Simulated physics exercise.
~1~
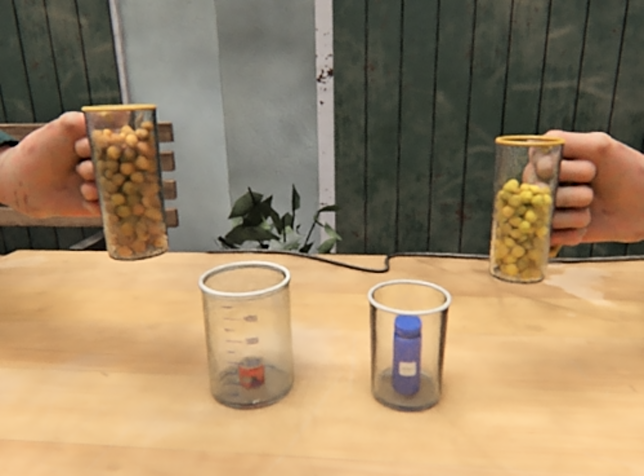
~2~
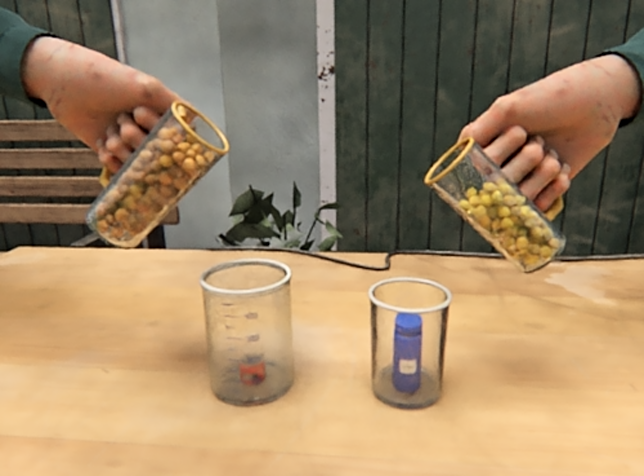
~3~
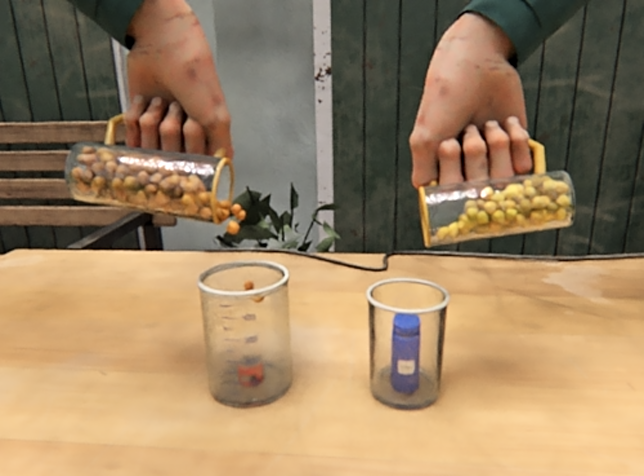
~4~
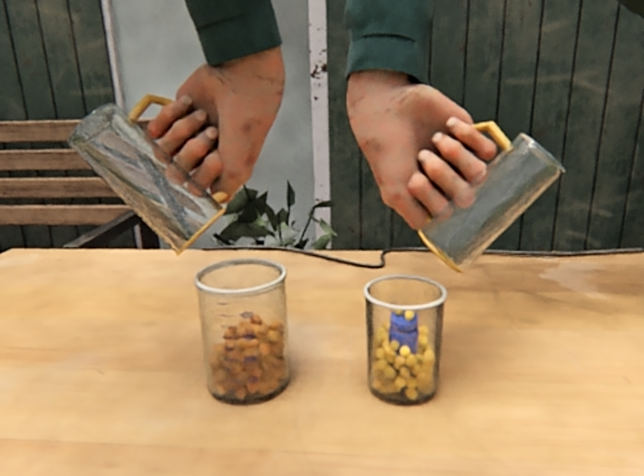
Two hands, one at each side, hold clear cups with yellow rims over a pale wooden table, seen from the front by a slightly swaying camera, with dark green panelling behind. The left cup holds orange-brown round pieces, the right one yellow-green ones. Below stand two clear containers, a small red object in the left and a taller blue one in the right. The hands bring the cups inward and tip them, and the left begins spilling first. Both cups turn over and empty. The containers end about half full, the red object buried and the blue one still showing.
